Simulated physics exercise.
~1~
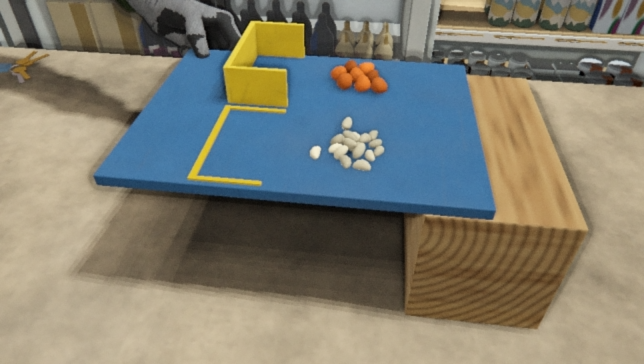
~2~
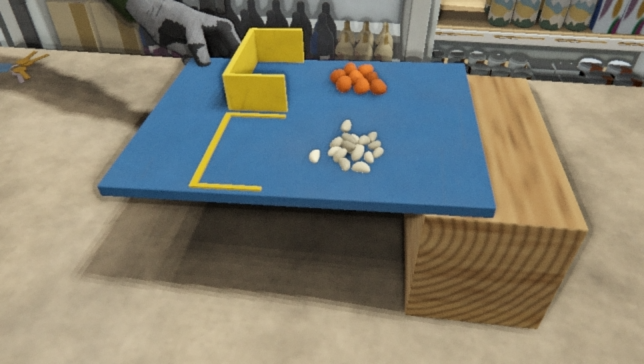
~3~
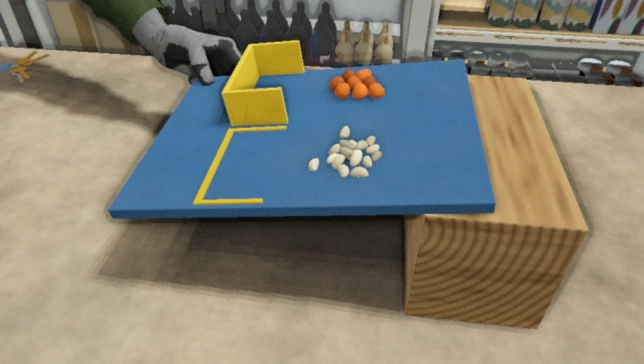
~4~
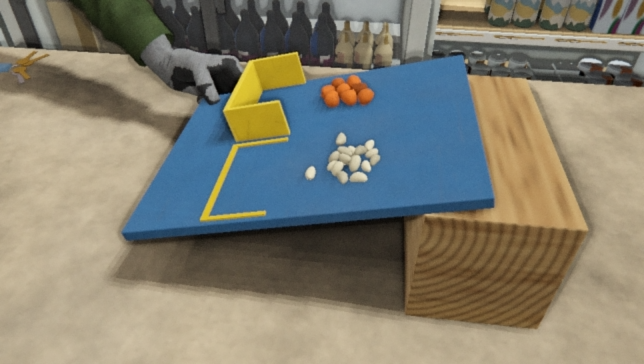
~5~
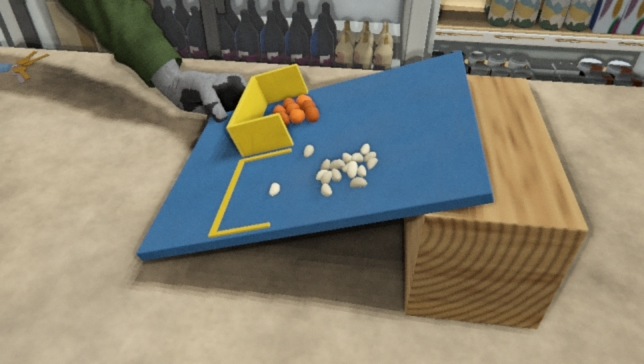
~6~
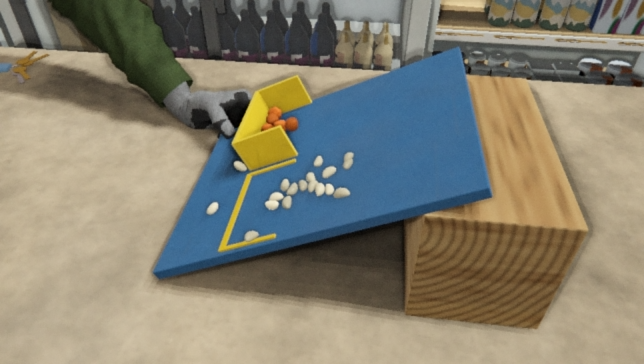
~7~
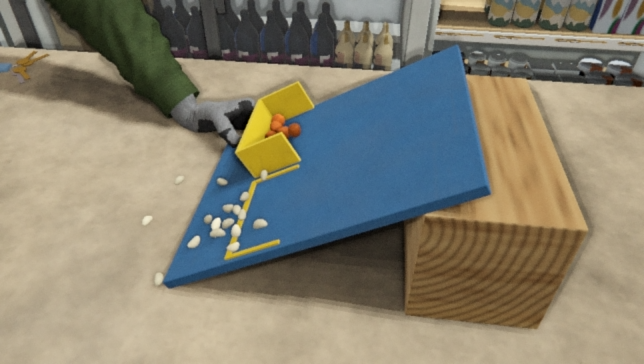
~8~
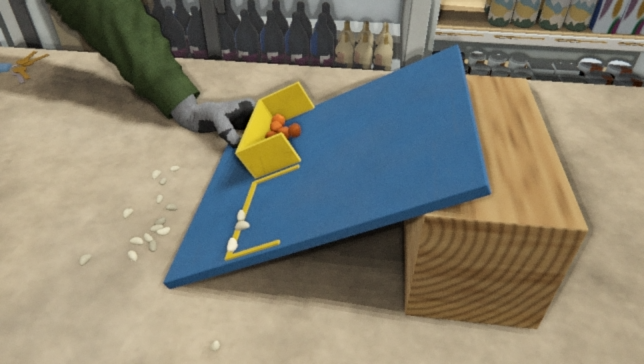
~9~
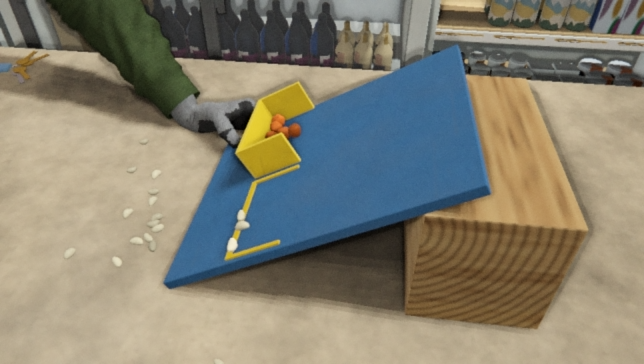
The footage shows a gloved hand lowering the left end of a blue board propped on a wooden block, until orange balls slide into a tall yellow barrier and stay there, while most of the white pebble-like pieces pass a low yellow strip and scatter on the counter, a few remaining behind it.
